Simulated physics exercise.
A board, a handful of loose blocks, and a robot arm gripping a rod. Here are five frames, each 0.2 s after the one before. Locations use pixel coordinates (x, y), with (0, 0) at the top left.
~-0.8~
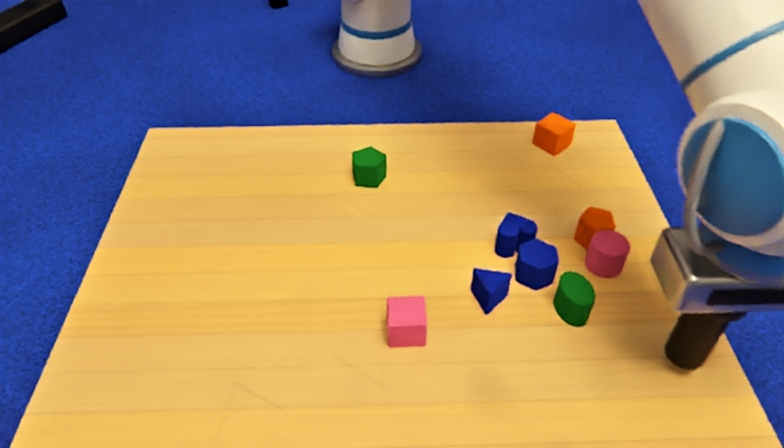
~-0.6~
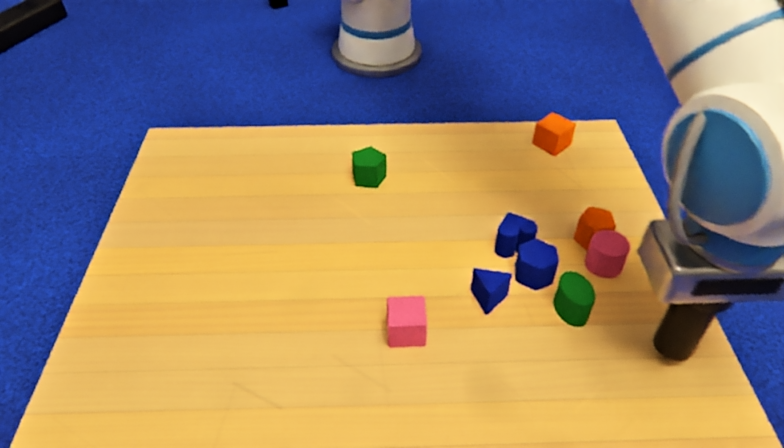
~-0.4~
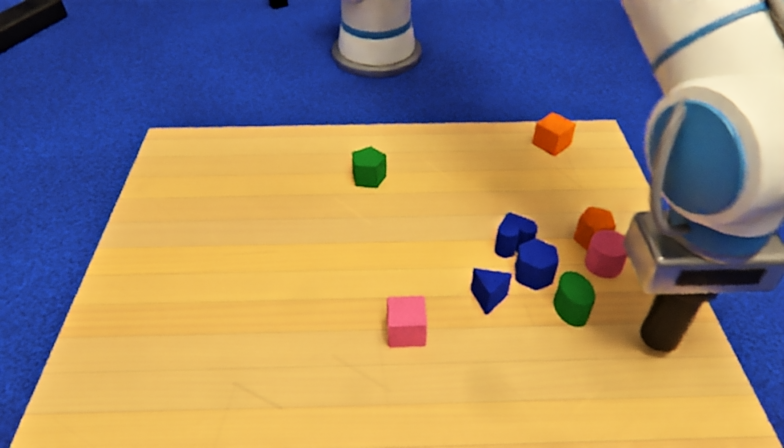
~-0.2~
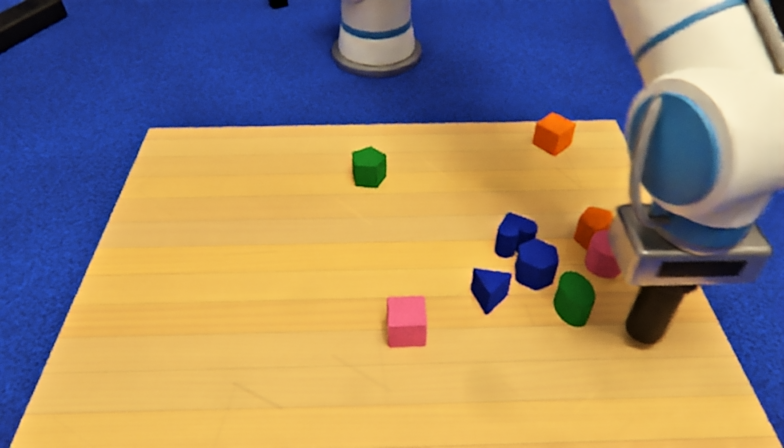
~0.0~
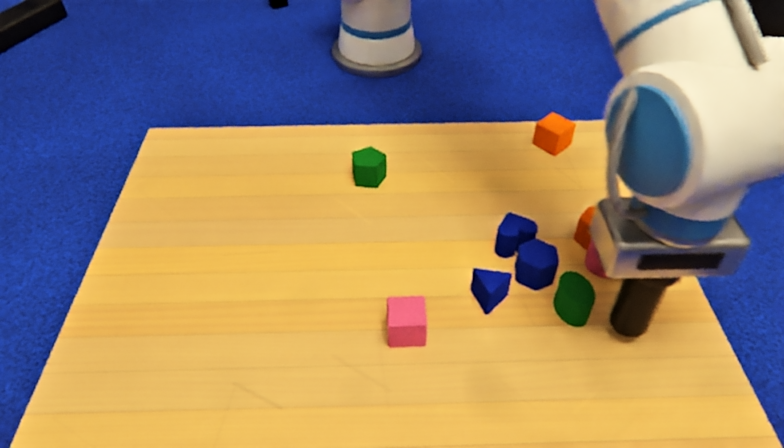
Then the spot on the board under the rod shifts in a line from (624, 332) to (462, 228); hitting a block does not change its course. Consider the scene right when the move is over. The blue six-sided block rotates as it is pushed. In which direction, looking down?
Overhead view: Clockwise.
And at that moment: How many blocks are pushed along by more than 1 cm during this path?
Going by the path, three or more blocks will move.
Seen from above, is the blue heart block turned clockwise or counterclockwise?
Seen from above, clockwise.
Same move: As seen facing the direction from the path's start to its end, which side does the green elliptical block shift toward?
Facing from start to end, it will go to the left.
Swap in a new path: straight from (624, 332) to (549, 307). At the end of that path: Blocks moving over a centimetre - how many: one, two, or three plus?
I reckon the push displaces three or more of the blocks by more than 1 cm.
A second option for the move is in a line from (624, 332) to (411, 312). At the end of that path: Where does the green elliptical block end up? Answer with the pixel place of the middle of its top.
Final place: (542, 274).
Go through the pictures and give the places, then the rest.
Lower end of the rod (684, 355), tops of blocks, blue triangular piece (492, 277), blue heart block (517, 224), blue six-sided block (539, 253), green elliptical block (578, 287), in the first frame.
Rod (672, 347), blocks as before, in the second frame.
Rod (659, 338), blocks as before, in the third frame.
Rod (644, 331), blocks as before, in the fourth frame.
Rod (627, 324), blue triangular piece (492, 277), blue heart block (517, 224), blue six-sided block (539, 253), green elliptical block (578, 287), in the fifth frame.
On the path given first. One third of the way, rod (565, 285); blue six-sided block (530, 247), turned 20° clockwise; green elliptical block (537, 279).
Two thirds of the way, rod (510, 250); blue heart block (496, 199), turned 40° clockwise; blue six-sided block (486, 218), turned 50° clockwise; green elliptical block (529, 278).
At the end, rod (462, 220); blue triangular piece not moved; blue heart block (493, 194), turned 65° clockwise; blue six-sided block (440, 189), turned 50° clockwise; green elliptical block (529, 278).
